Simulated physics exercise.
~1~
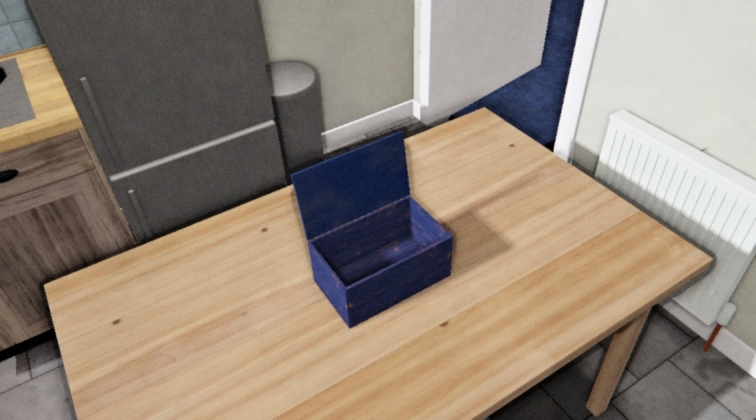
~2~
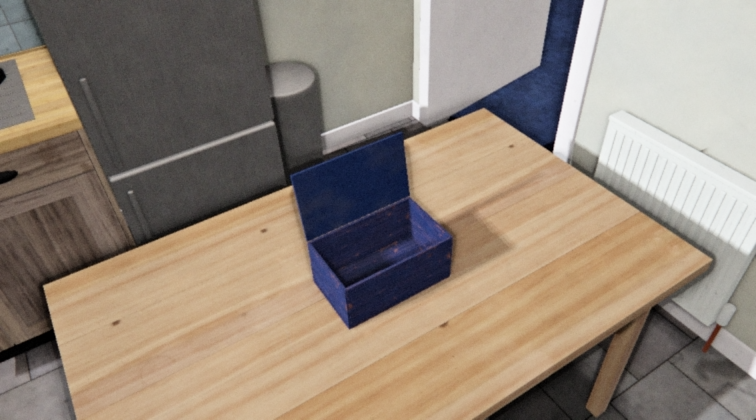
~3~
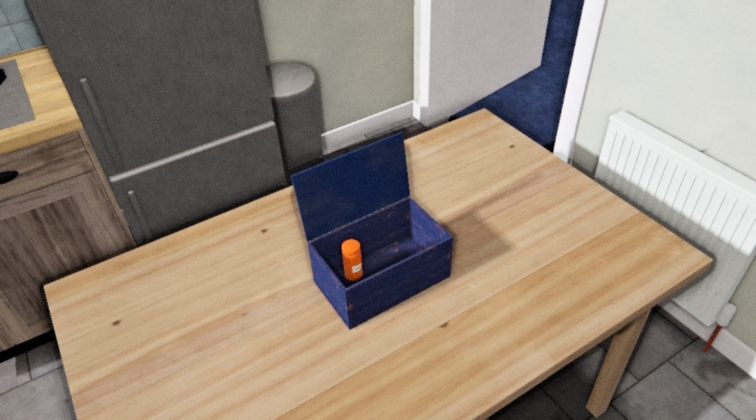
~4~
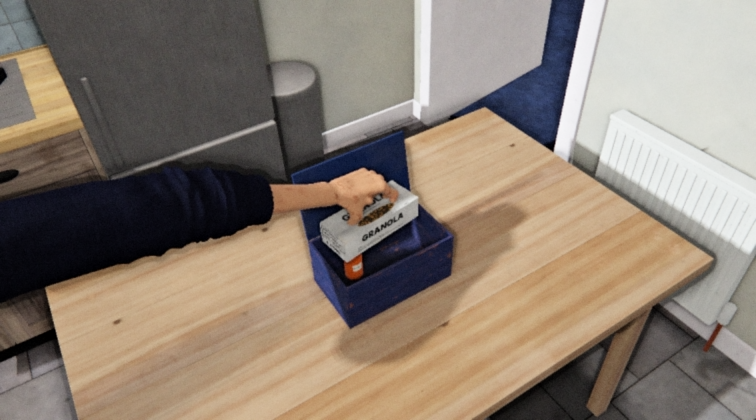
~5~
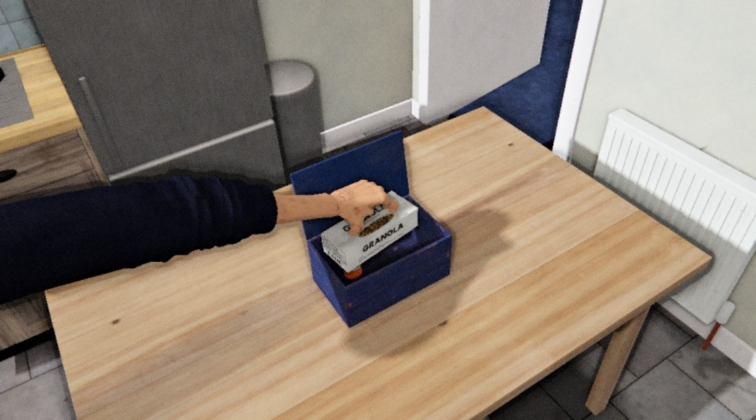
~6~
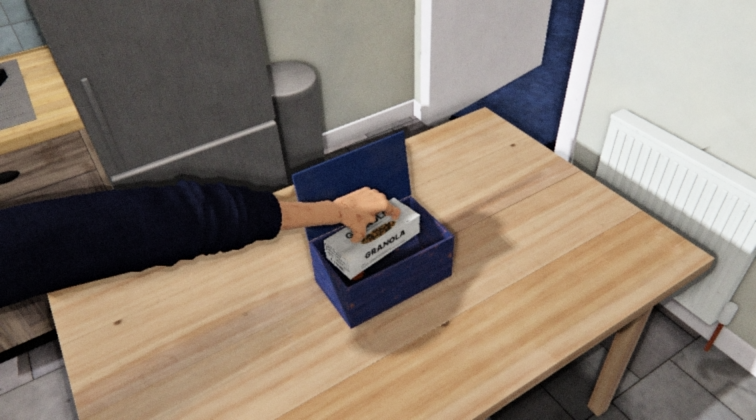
A hand in a dark sleeve lowered a white granola carton into an open blue box on a wooden table, after an orange shaker had appeared inside, and kept hold of the carton.
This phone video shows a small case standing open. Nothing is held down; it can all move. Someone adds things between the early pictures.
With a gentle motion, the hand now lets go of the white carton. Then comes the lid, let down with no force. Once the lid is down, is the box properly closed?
The lid lowers completely.
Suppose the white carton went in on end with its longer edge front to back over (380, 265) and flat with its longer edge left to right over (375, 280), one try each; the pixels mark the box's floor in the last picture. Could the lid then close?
On the first go the lid remains open a bit, and on the second go it settles shut.
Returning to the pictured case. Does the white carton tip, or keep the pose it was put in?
At the finish the white carton goes crooked.
Then, 0.40 s after the last picture, white carton on its side near (375, 271).
Then, 1.40 s after the last picture, lid 72° above the rim; white carton on its side near (375, 272).
Then, 1.80 s after the last picture, lid 38° above the rim; white carton on its side near (375, 272).
Then, 2.00 s after the last picture, lid 16° above the rim; white carton on its side near (375, 272).
At rest, lid shut; tipped over in the box, white carton; orange shaker in place. Seen from the same camera at the end, white carton near (375, 272).
